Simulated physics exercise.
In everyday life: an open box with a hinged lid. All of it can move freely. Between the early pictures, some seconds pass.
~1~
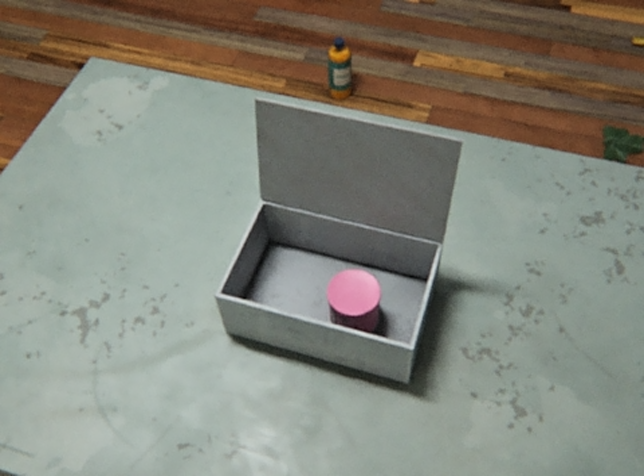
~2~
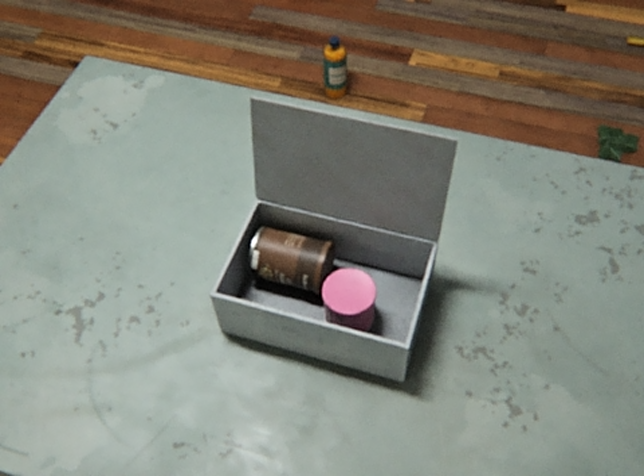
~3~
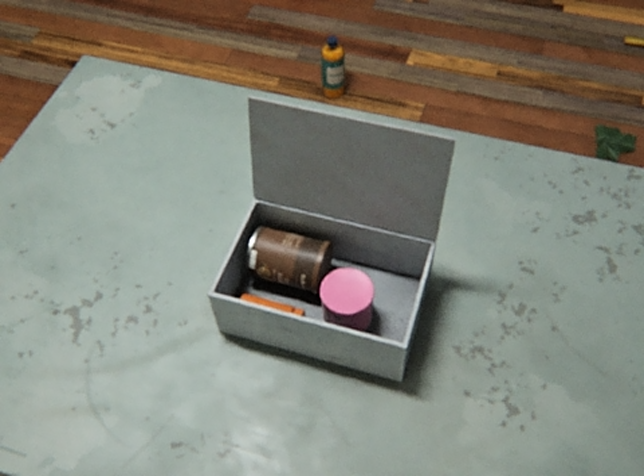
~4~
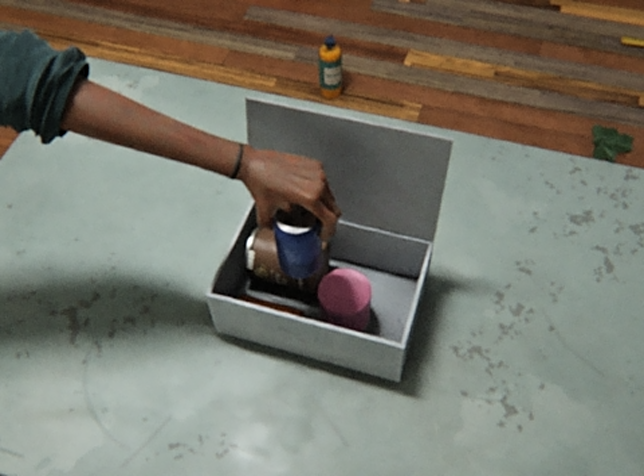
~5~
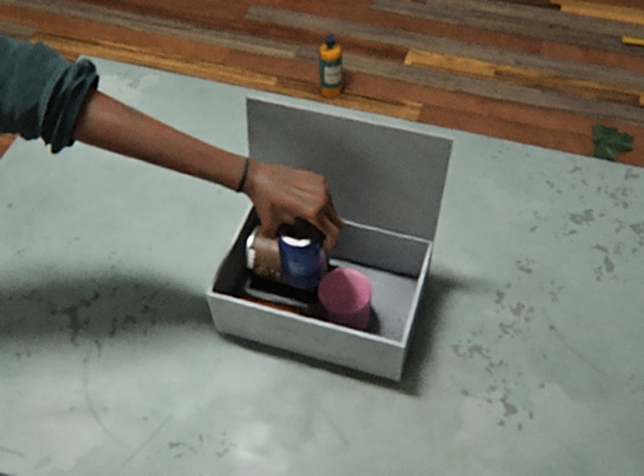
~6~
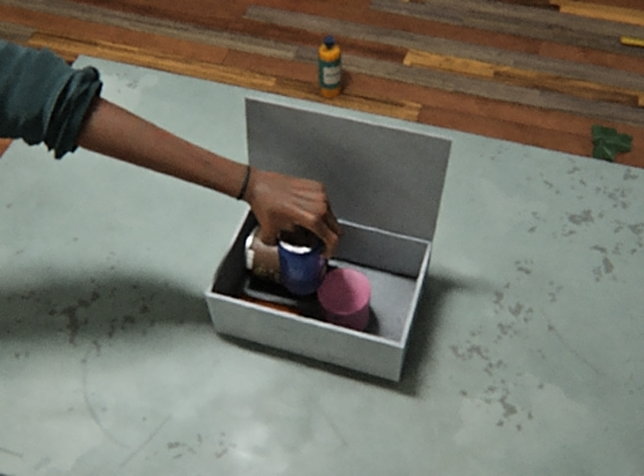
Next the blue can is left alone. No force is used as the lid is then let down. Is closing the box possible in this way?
Yes, the lid is fully lowered.
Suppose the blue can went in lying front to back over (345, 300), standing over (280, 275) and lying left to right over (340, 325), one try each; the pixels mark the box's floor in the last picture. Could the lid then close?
Open, Open, Open.
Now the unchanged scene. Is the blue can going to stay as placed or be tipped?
Simply put, it gets tilted.
Then, 0.40 s past the last view, blue can rocked 69° from its first pose near (265, 283).
Then, 1.30 s past the last view, lid 78° above the rim; blue can on its side near (268, 286).
Then, 1.70 s past the last view, lid 50° above the rim; blue can on its side near (268, 286).
Then, 2.10 s past the last view, lid 11° above the rim; blue can on its side near (268, 286).
Finally, lid shut; down or leaning hard in the box, blue can; the other 3 still in place. Final places as the last picture's camera would see them, blue can near (268, 286).
